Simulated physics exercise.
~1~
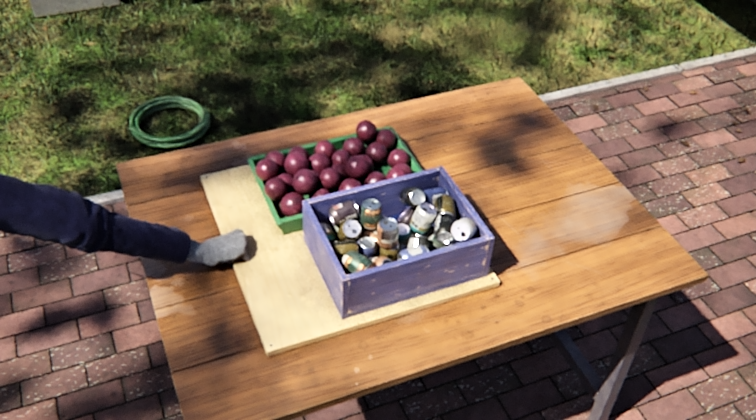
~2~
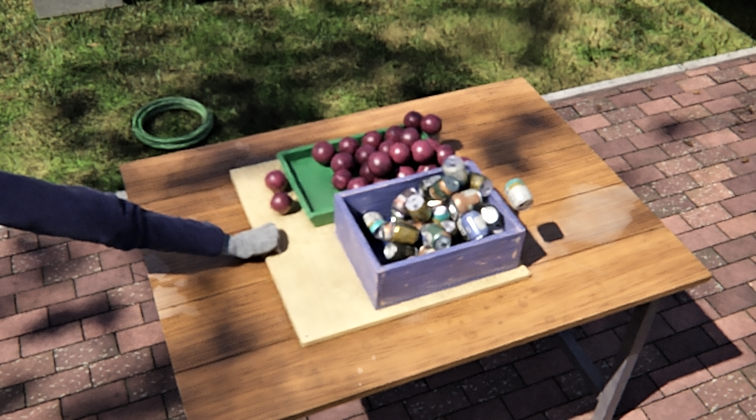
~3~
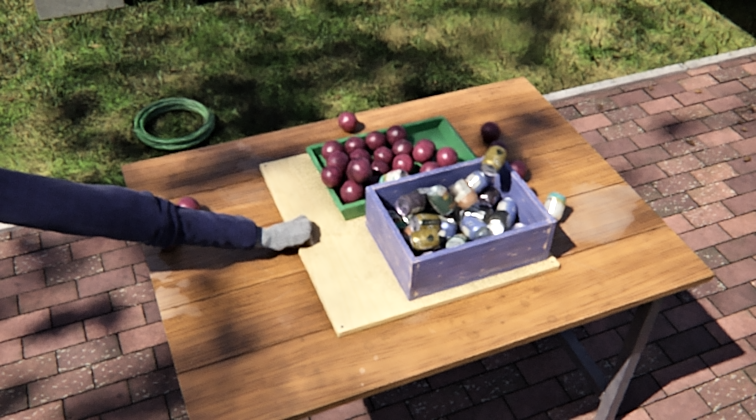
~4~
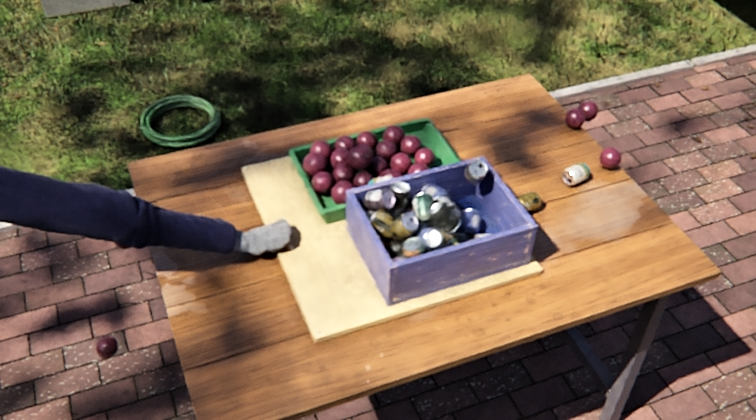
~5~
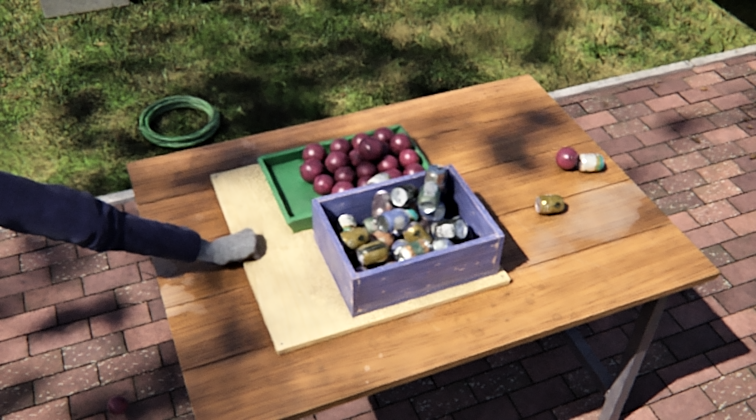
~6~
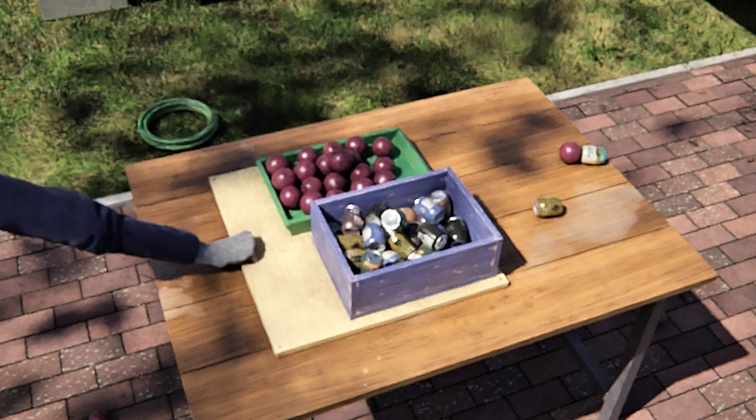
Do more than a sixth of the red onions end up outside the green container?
Yes, more than a sixth of the red onions end up outside the green container. Only one of those is still on the table at the end, as others have gone off it.
A pale board carrying a green container of dark red onions and a blue container of mini cans slides right across a wooden table, a gloved hand keeping by its left side. Two onions drop out on the left and a can lands to the right. Farther right, more onions leave the green container. As the board swings back left, onions and two cans lie on the right of the table, and one onion is on the bricks. Finally the board rests near its starting place, both loads thinner, with one onion and two cans still loose on the table.
